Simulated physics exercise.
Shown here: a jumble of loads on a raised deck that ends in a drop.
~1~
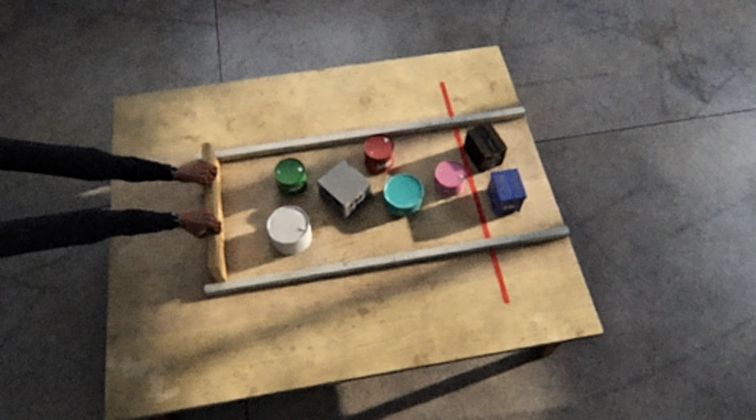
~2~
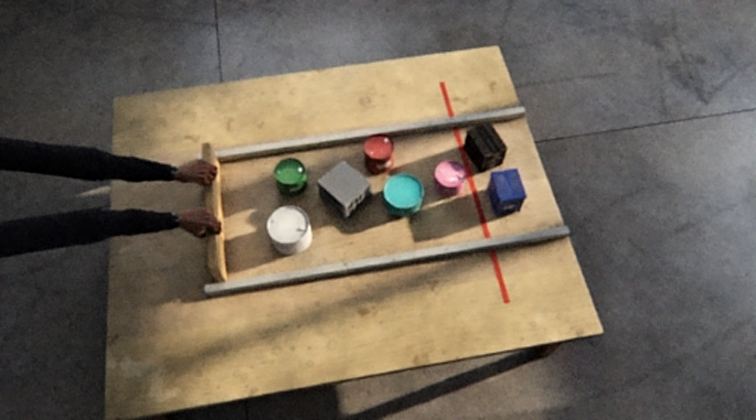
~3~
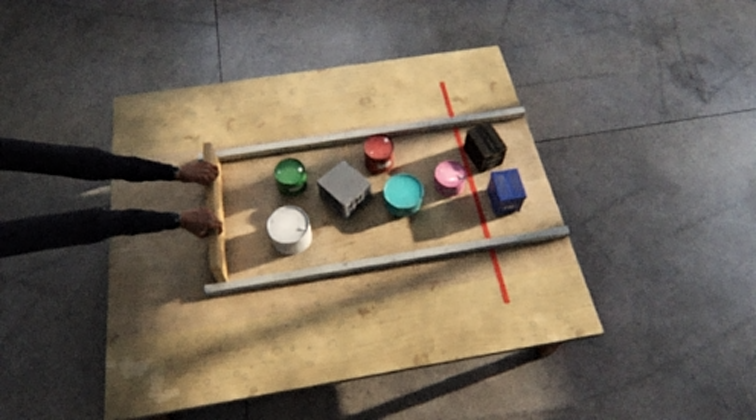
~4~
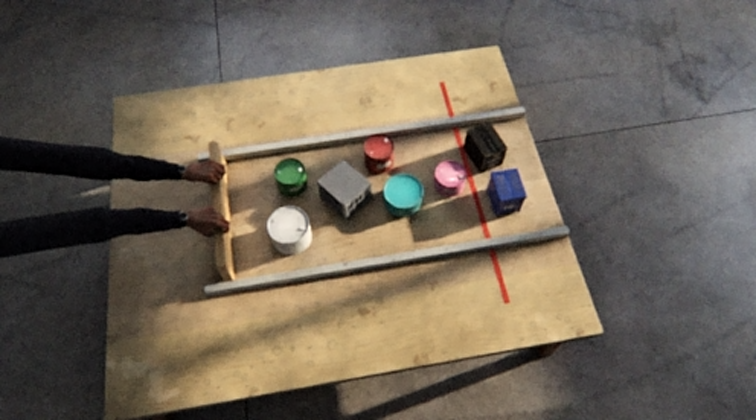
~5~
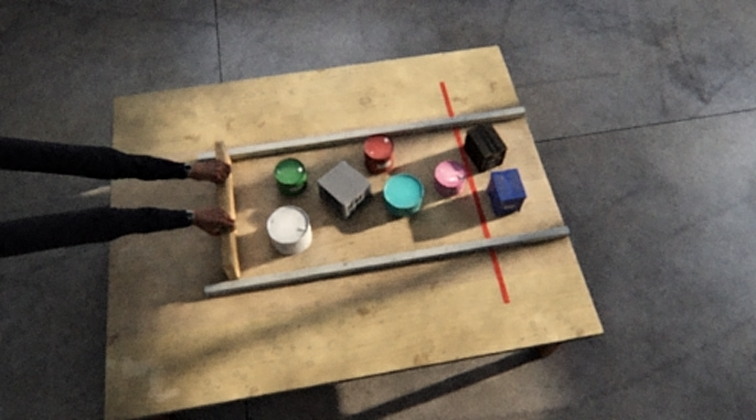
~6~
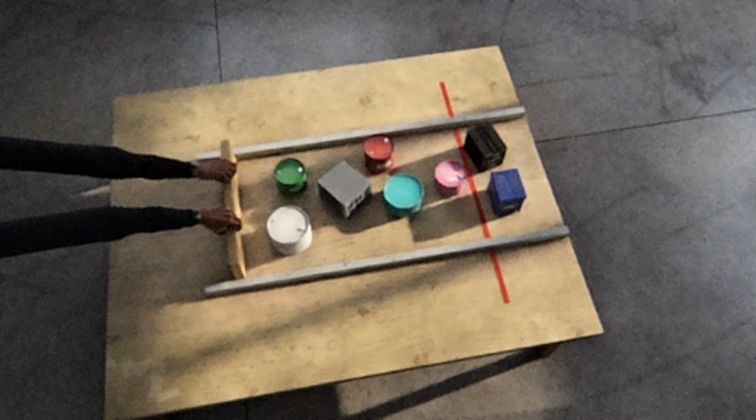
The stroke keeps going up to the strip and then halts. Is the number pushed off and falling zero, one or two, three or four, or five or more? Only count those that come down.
Only a pair or a lone one falls.
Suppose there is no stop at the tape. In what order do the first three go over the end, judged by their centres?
Order noted: Blue tote, pink canister, turquoise pail.
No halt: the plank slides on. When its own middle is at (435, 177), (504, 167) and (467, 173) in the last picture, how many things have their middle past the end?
Taking the places in turn, the counts are 0, 4 and 1.
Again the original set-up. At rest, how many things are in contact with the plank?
That number would be 2.
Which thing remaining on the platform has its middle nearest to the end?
It's the pink canister.
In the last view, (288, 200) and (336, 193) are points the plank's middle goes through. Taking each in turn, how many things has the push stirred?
First 2, then 4.
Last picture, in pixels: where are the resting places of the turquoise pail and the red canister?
Turquoise pail: About (538, 198); red canister: About (494, 126).
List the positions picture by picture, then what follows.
The first frame shows blue tote (506, 192); black parcel (485, 147); pink canister (450, 179); plank (214, 211); tape (472, 182).
The second frame shows black parcel (485, 148); red canister (379, 154).
The third frame shows pink canister (450, 179); grey crate (345, 190).
The fourth frame shows blue tote (506, 192); plank (221, 210).
The fifth frame shows black parcel (485, 148); white canister (290, 231).
The sixth frame shows blue tote (506, 192); black parcel (485, 148); pink canister (450, 179); plank (233, 208); tape (472, 182).
A little later, none off yet; blue tote at rest near (506, 192); black parcel at rest near (485, 148); pink canister at rest near (450, 179).
When it is over, the number that fall off is one or two; down, blue tote.
